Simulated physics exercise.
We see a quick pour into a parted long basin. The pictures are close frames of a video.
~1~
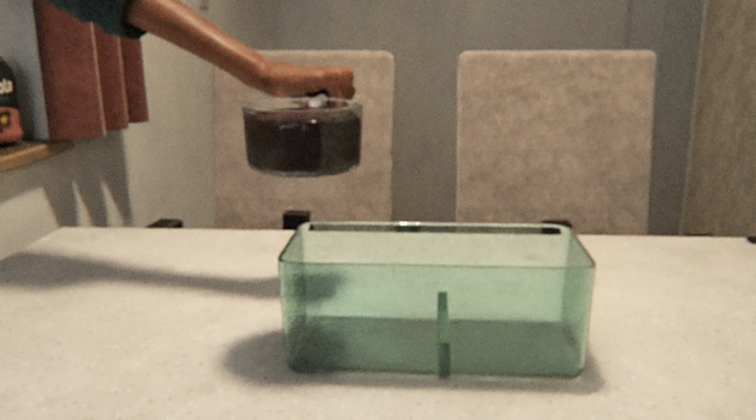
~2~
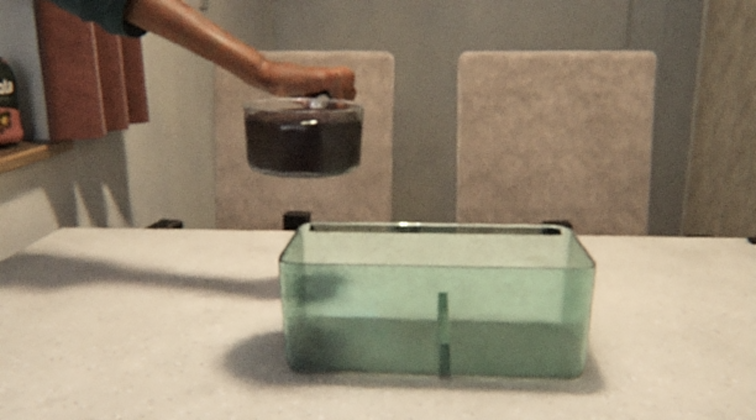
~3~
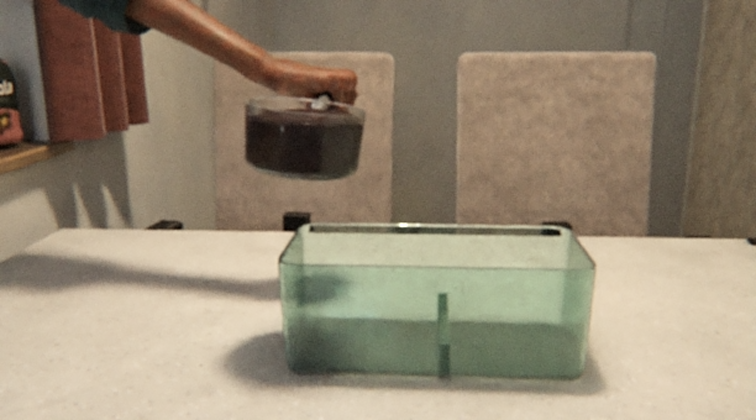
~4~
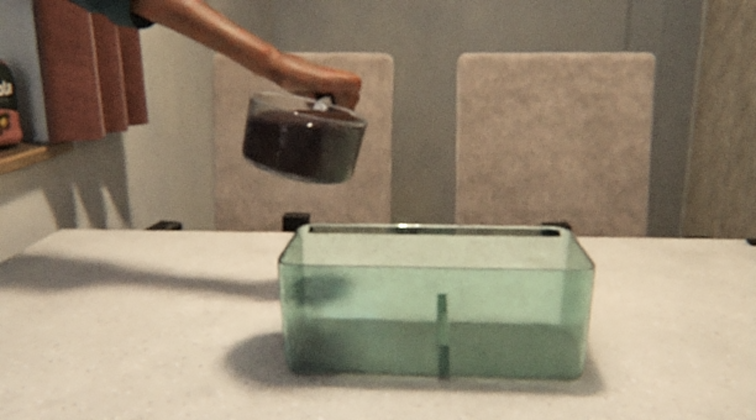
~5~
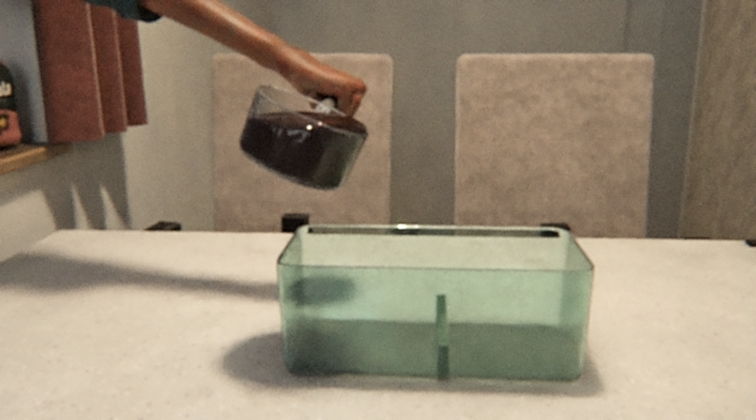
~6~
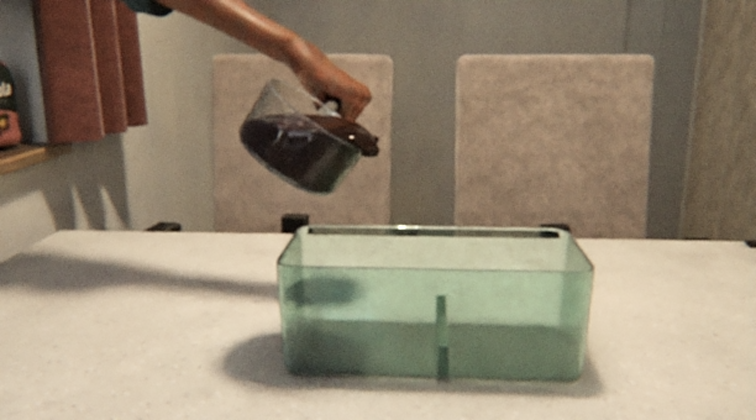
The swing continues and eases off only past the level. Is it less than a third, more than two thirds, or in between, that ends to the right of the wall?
In the end not even a third is right of the wall.
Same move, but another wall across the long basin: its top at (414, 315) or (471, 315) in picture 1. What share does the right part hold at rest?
About 50 and 15 per cent.
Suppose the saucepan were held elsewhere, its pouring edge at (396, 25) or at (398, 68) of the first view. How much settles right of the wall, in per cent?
In turn 65 and 60 in a hundred.
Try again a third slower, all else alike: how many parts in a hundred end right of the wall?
Roughly 15 in a hundred.
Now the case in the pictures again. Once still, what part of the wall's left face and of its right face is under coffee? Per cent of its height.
Near 60 on the left, 10 on the right.
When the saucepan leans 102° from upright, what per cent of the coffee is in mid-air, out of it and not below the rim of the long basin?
Some 35 per cent.
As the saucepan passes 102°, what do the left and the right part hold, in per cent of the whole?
Near 45 on the left, 5 on the right.
A moment on, the saucepan is tipped right over and 19 per cent is still to pour, 44 is left of the wall and 4 right of it.
Next, the saucepan is tipped right over and 2 per cent is still to pour, 85 is left of the wall and 9 right of it.
Then the saucepan is tipped right over and 0 per cent is still to pour, 86 is left of the wall and 13 right of it.
Later the saucepan is tipped right over and 0 per cent is still to pour, 84 is left of the wall and 15 right of it.
Finally, 84 per cent lies left of the wall, 15 right of it and 1 outside.
